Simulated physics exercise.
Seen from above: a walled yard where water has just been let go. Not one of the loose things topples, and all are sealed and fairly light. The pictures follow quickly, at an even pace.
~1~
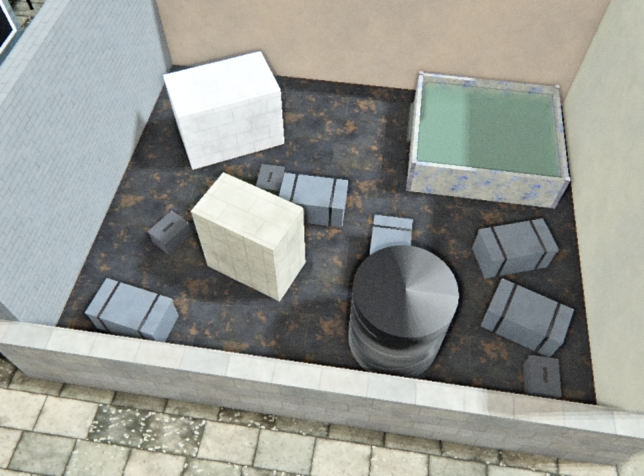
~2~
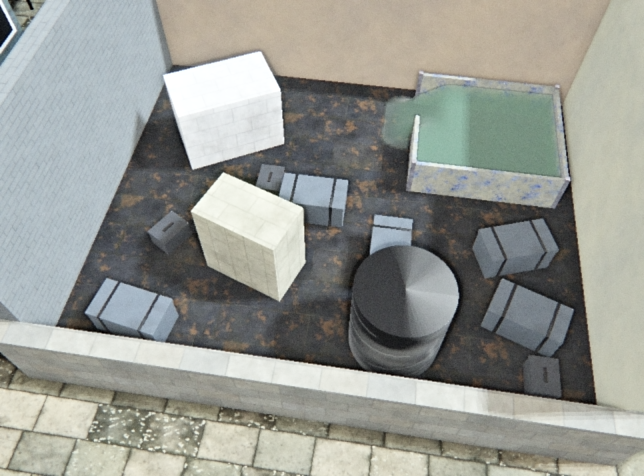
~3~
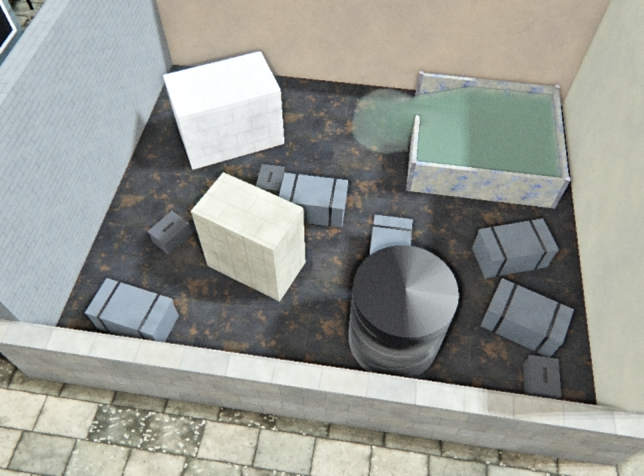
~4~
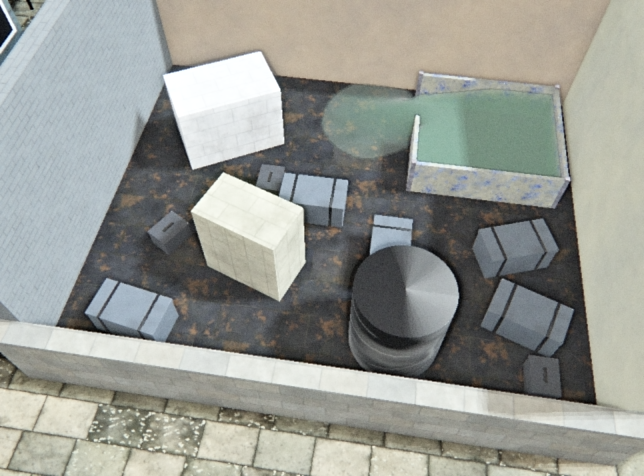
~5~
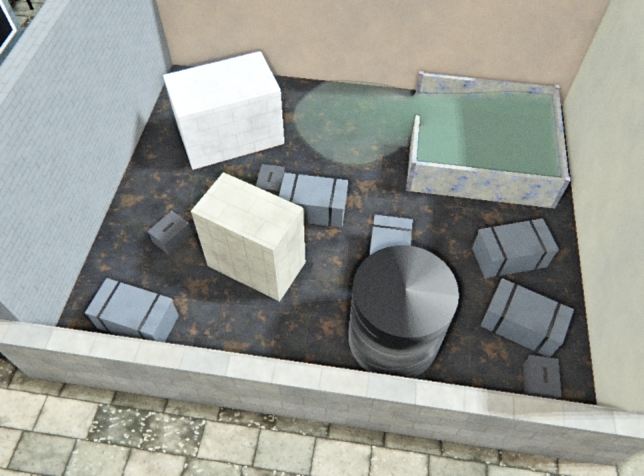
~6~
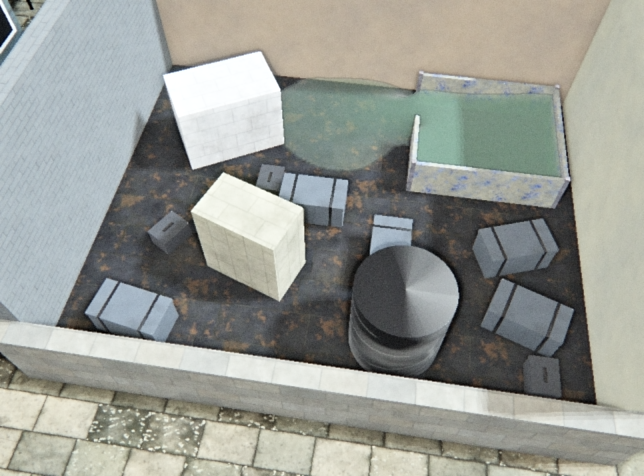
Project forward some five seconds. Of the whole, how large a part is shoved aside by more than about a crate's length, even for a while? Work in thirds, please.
My answer: Not even a third.
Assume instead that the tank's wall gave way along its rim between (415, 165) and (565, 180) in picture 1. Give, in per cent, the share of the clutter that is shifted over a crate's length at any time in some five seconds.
Around 60 per cent.
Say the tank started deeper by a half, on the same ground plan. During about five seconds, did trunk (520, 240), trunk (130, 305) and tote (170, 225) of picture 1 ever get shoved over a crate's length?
Object 1: Didn't cover it. Object 2: Covered it. Object 3: Covered it.
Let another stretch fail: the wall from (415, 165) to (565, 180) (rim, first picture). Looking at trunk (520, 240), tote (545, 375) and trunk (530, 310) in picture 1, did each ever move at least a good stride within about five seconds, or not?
First covers that distance, second covers that distance, third covers that distance.
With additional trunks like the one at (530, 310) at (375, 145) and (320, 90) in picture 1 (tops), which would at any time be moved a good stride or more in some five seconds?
First remains in place, second driven off.
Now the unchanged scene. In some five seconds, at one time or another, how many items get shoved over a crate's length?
I make it 0 in total.
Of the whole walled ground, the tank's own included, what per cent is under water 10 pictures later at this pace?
I'd put it at around 35 in a hundred.
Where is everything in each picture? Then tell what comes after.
The first picture shows a trunk at (518, 239) rests on the ground; a tote at (270, 177), on the bottom; 0 of 8 have shifted.
The second picture shows a trunk at (518, 239), on the bottom; a tote at (270, 177) rests on the ground; 0 of 8 have shifted.
The third picture shows a trunk at (518, 239) rests on the ground; a tote at (270, 177) rests on the ground; 0 of 8 have shifted.
The fourth picture shows a trunk at (518, 239), on the bottom; a tote at (270, 177) rests on the ground; 0 of 8 have shifted.
The fifth picture shows a trunk at (518, 239), on the bottom; a tote at (270, 177) rests on the ground; 0 of 8 have shifted.
The sixth picture shows a trunk at (518, 239), on the bottom; a tote at (270, 177) rests on the ground; 0 of 8 have shifted.
A moment on, 0 of 8 are well off their spots; 0 afloat.
Next, 0 of 8 are well off their spots; 0 afloat.
Later, 0 of 8 are well off their spots; 0 afloat.
In the end, 0 of 8 are well off their spots, and 0 have been at some point; 0 afloat.
